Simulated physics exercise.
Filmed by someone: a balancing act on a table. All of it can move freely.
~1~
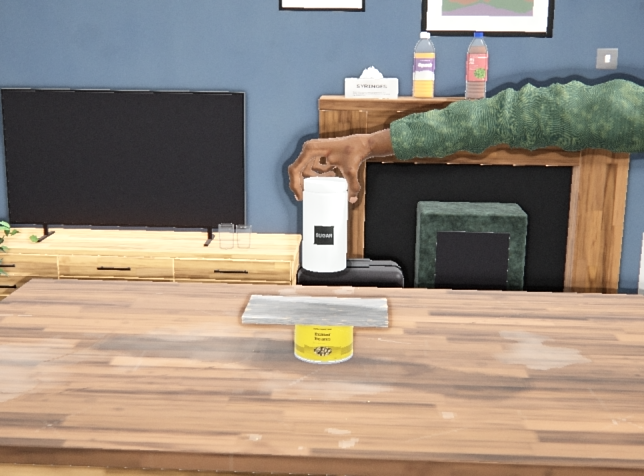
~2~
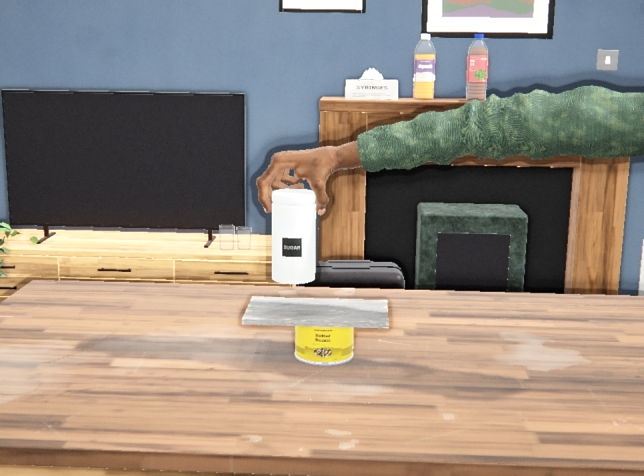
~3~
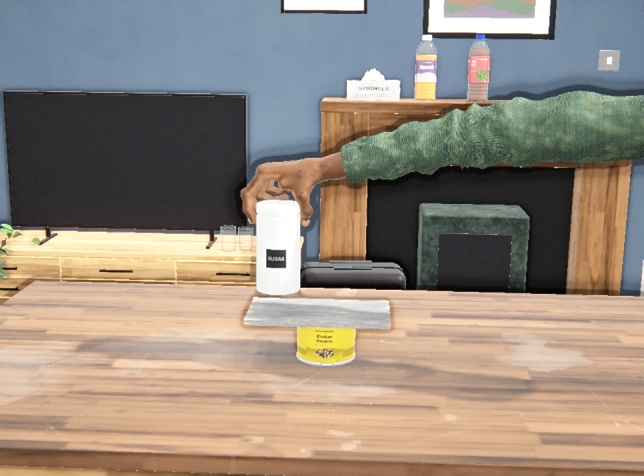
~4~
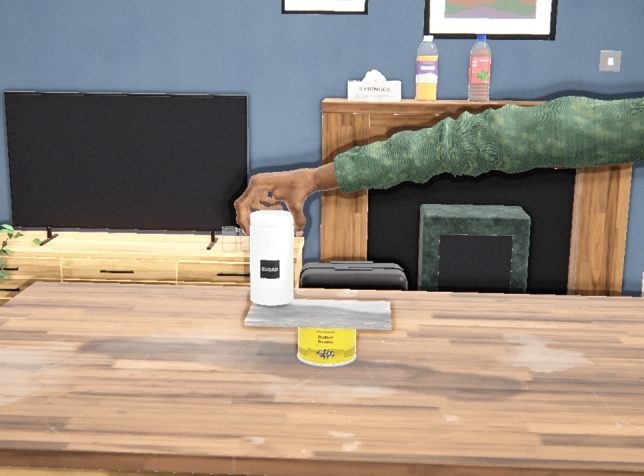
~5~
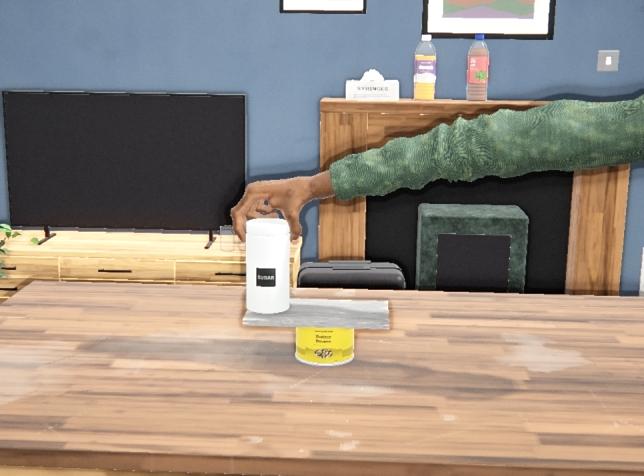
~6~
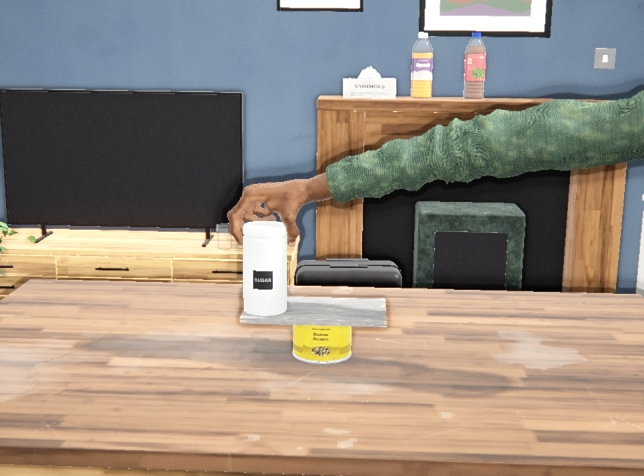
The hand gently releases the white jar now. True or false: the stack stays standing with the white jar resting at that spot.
False.
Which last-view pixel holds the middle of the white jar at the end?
The object ends up somewhere around (187, 331).
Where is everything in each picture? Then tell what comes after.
In the first picture, coming down; white jar (325, 224); yellow tub (324, 334).
In the second picture, coming down; white jar (294, 236); yellow tub (324, 335).
In the third picture, coming down; white jar (278, 247); yellow tub (326, 336).
In the fourth picture, coming down; white jar (272, 257); yellow tub (327, 337).
In the fifth picture, coming down; white jar (268, 265); yellow tub (325, 336).
In the sixth picture, set down, still held; white jar (265, 268); yellow tub (322, 334).
Then, 0.40 s past the last view, white jar now fallen; grey board rocked 50° from its first pose.
Then, 0.50 s past the last view, grey board rocked 62° from its first pose.
Then, 1.10 s past the last view, grey board rocked 25° from its first pose.
Finally, fallen, white jar; moved from the start, grey board; yellow tub still in place. Final places as the last picture's camera would see them, white jar near (188, 331). The stack comes apart.
